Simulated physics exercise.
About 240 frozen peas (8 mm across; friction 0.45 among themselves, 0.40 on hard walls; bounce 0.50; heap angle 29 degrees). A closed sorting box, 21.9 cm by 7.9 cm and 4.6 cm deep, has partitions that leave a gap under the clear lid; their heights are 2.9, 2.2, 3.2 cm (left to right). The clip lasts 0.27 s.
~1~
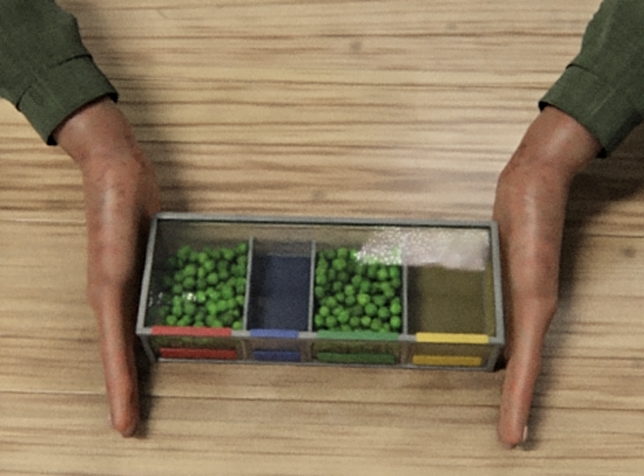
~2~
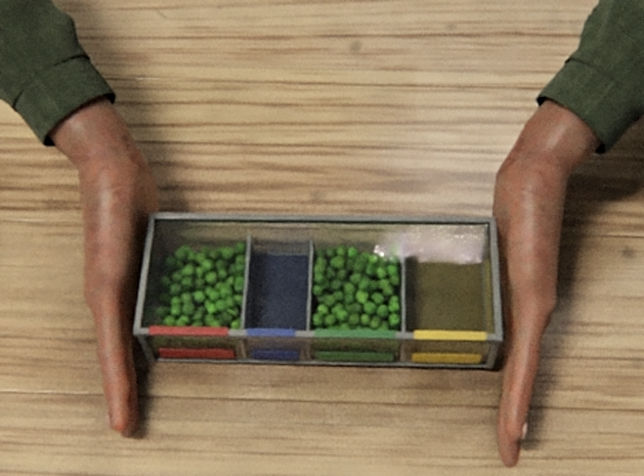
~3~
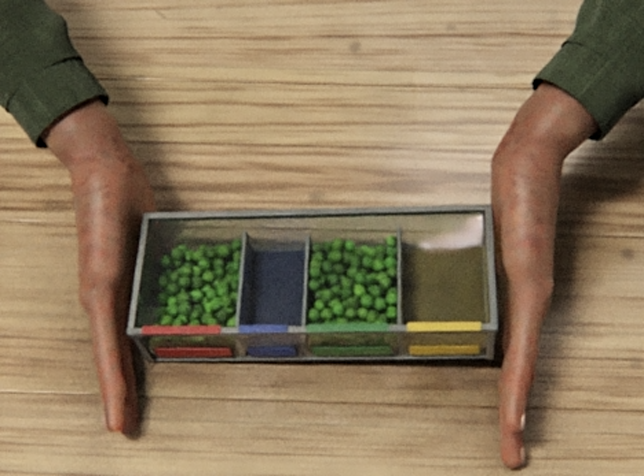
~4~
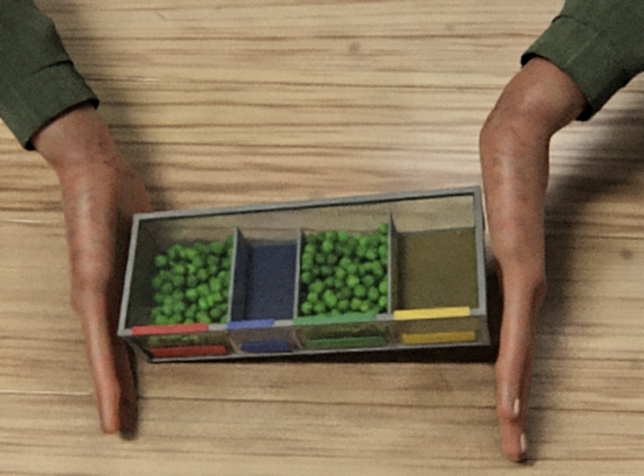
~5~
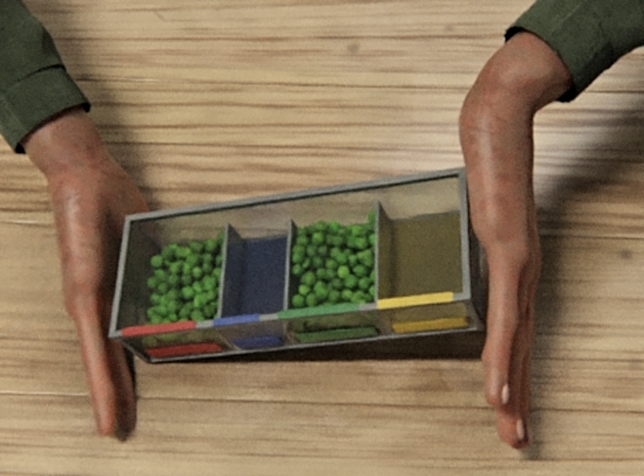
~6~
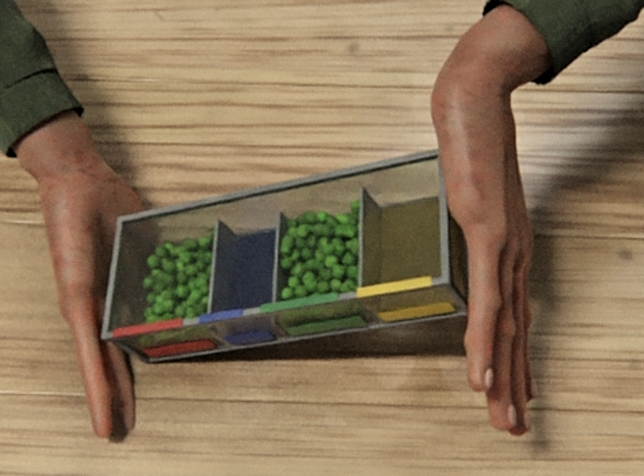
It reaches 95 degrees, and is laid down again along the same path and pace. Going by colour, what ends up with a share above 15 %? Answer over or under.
Red: Over, blue: Under, green: Under, yellow: Under.
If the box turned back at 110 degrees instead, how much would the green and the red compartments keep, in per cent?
Then: Green 0, red 90.
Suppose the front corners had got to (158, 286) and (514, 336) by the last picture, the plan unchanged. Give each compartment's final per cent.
Red 20, blue 0, green 55, yellow 25.
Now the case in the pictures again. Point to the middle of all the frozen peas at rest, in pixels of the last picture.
At about (197, 301).
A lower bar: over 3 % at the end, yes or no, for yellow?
Yellow no.
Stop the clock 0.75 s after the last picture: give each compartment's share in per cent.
Red 65; blue 15; green 20; yellow 0.
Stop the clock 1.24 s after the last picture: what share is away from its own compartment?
Roughly 45 per cent.
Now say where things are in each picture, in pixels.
In the first picture, box tilt 0 degrees, front corners at (144, 329) and (497, 339); red 50 %, green 50 %.
In the second picture, box tilt 1 degrees, front corners at (141, 329) and (495, 336).
In the third picture, box tilt 6 degrees, front corners at (135, 330) and (491, 325), lowest corner left front.
In the fourth picture, box tilt 12 degrees, front corners at (125, 331) and (480, 310), lowest corner left front.
In the fifth picture, box tilt 18 degrees, front corners at (117, 332) and (464, 295), lowest corner left front.
In the sixth picture, box tilt 24 degrees, front corners at (109, 334) and (443, 278), lowest corner left front; red 50 %, green 50 %.
Then, 0.75 s after the last picture, tilt 93 degrees; red 65 %, blue 15 %, green 20 %.
Then, 1.24 s after the last picture, tilt 40 degrees; red 85 %, blue 10 %, green 5 %.
Then, 1.80 s after the last picture, tilt 0 degrees; red 85 %, blue 10 %, green 5 %.
In the end, red 85 %, blue 10 %, green 5 %, yellow 0 %.
